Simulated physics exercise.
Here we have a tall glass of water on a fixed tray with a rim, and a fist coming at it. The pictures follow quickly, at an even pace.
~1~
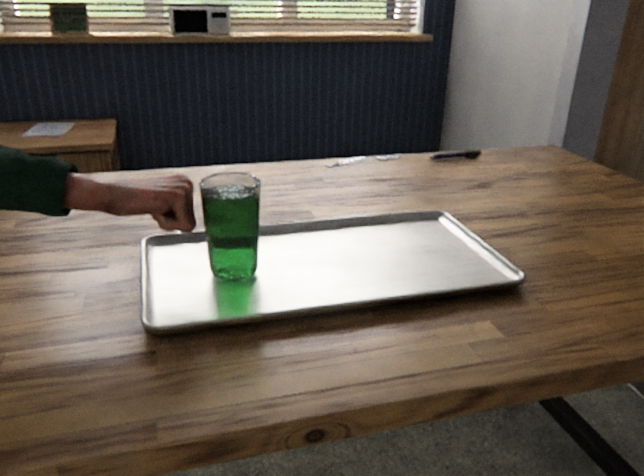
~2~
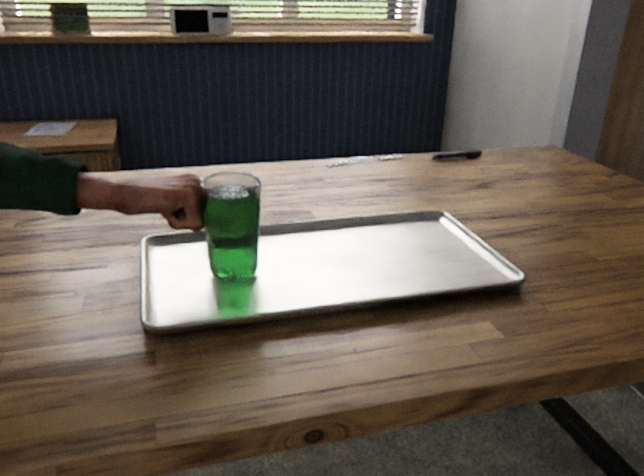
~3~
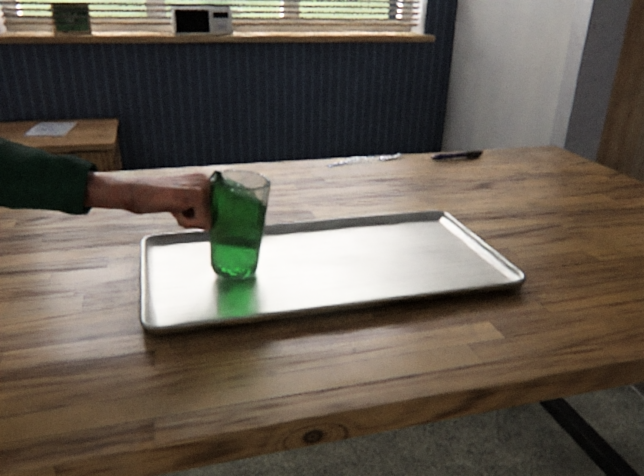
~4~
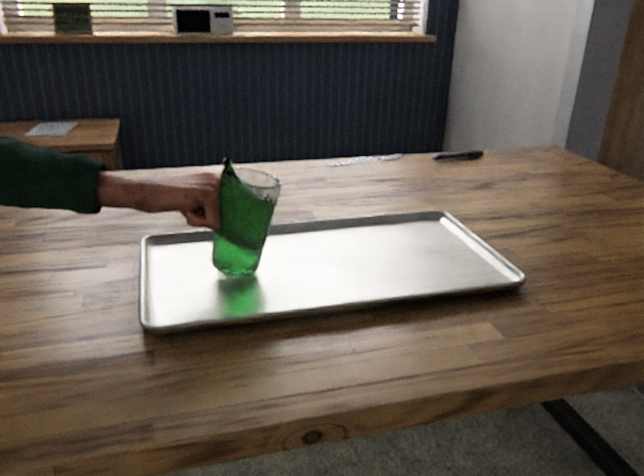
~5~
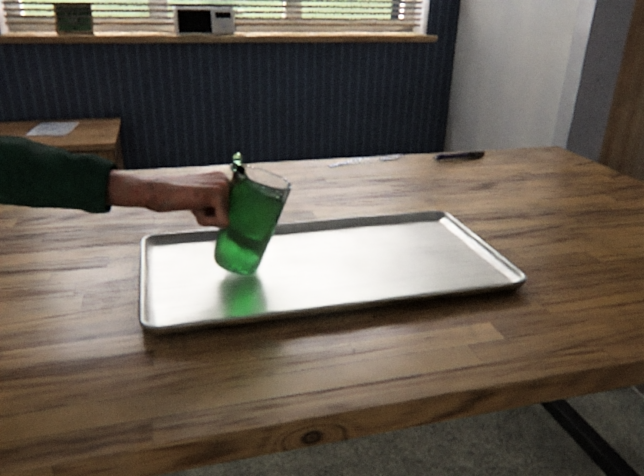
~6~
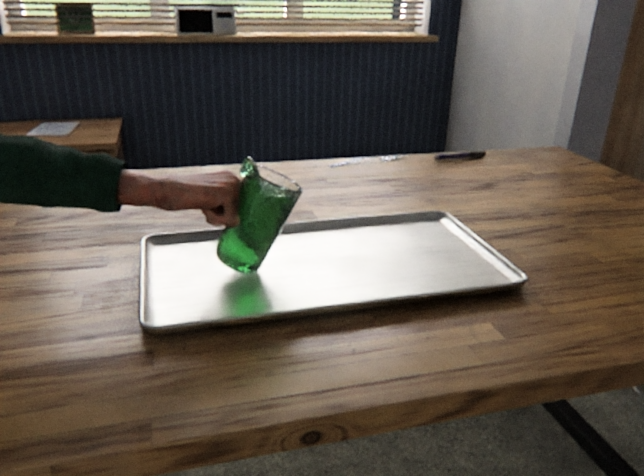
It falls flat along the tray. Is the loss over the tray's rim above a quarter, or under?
In the end a quarter and more lands beyond the tray.
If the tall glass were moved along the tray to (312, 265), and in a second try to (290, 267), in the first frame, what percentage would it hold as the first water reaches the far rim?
Roughly 70 per cent, and 60 per cent.
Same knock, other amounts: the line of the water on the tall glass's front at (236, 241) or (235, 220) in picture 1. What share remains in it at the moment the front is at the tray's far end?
The first gives 40 %, the second 50 %.
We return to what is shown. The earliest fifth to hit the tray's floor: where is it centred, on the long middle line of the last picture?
Around (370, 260).
A moment on, the tall glass lies on its side and 90 per cent is in the glass, 0 on the tray and 10 above or beyond its rim.
Next, the tall glass lies on its side and 51 per cent is in the glass, 31 on the tray and 17 above or beyond its rim.
Then the tall glass lies on its side and 29 per cent is in the glass, 51 on the tray and 20 above or beyond its rim.
Later the tall glass lies on its side and 16 per cent is in the glass, 34 on the tray and 50 above or beyond its rim.
At rest 50 per cent is held by tray and glass, 50 is off the tray.
